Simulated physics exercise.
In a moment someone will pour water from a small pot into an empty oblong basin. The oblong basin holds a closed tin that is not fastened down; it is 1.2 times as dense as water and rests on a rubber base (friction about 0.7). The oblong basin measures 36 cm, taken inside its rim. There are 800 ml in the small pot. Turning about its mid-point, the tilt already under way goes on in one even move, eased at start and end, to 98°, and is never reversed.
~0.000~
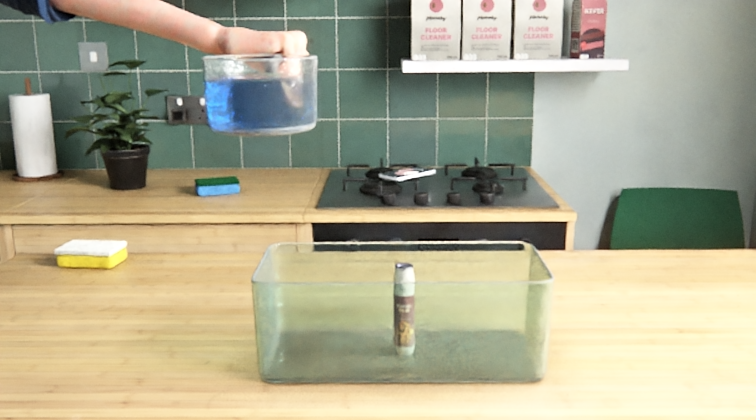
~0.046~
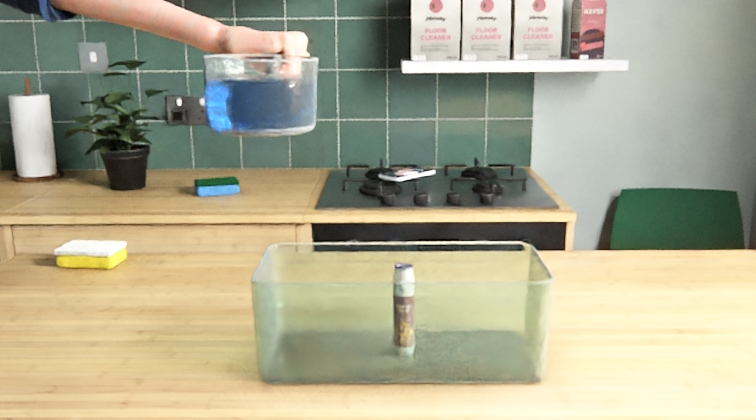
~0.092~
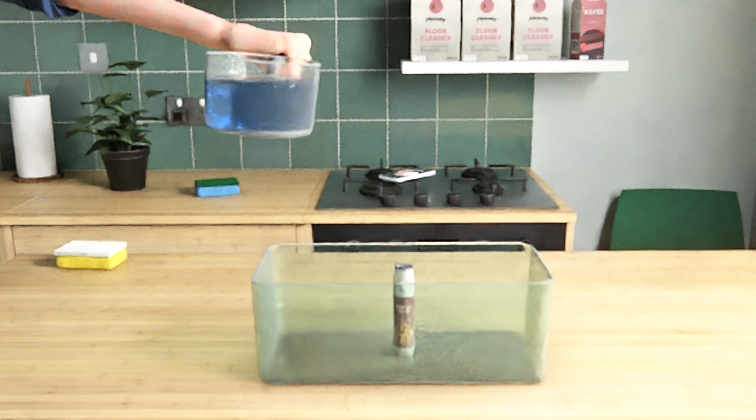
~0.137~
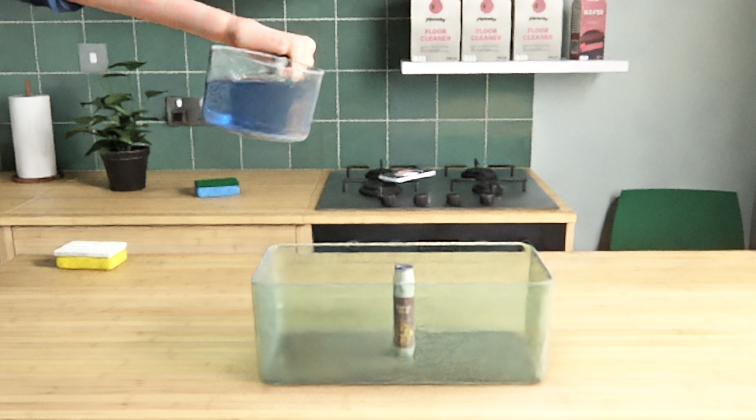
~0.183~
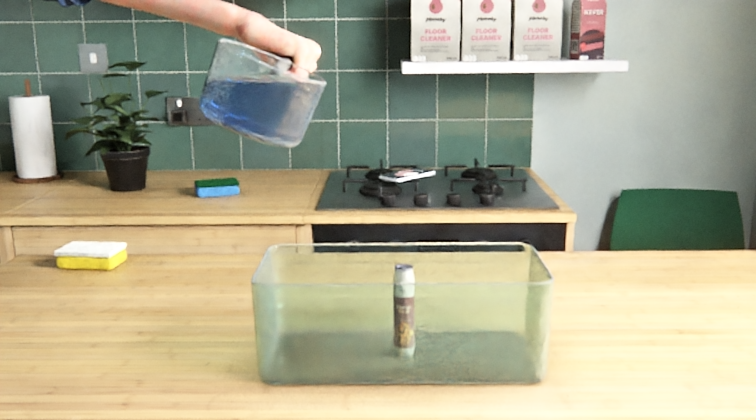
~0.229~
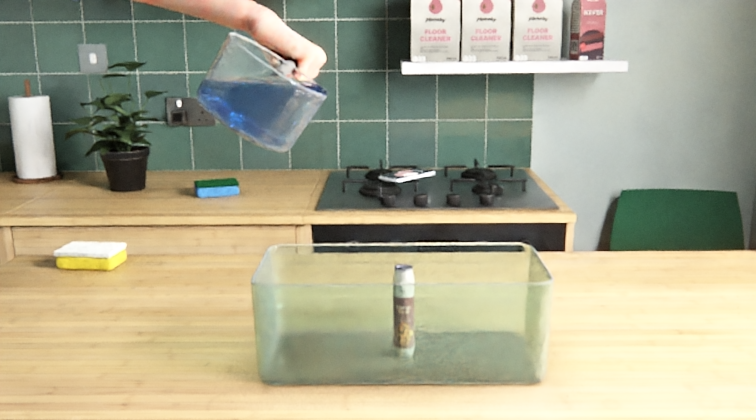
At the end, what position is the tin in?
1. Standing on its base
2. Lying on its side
Lying on its side.
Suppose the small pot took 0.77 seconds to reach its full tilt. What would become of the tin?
With that tilt, the tin tips.
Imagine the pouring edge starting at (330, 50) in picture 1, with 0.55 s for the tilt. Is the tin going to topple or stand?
After that, the tin overturns.
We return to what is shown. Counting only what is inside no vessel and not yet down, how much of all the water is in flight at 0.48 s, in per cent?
Roughly 50 percent.
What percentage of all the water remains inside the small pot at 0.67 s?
I'd estimate some 14 per cent.
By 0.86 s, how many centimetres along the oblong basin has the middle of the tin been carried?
It has moved some 6 cm.
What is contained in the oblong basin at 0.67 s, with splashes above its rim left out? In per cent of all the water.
My estimate is about 68 percent.
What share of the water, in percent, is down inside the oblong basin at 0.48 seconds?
Roughly 6 percent.
By 0.48 s the tilt is 92° and 43 per cent is still to pour; the tin stands where it began.
By 0.67 s the tilt is 98° and 13 per cent is still to pour; the tin leans 7°.
By 0.86 s the tilt is 98° and 4 per cent is still to pour; the tin leans 47°.
By 1.07 s the tilt is 98° and 1 per cent is still to pour; the tin lies on its side.
At rest the tin lies on its side.
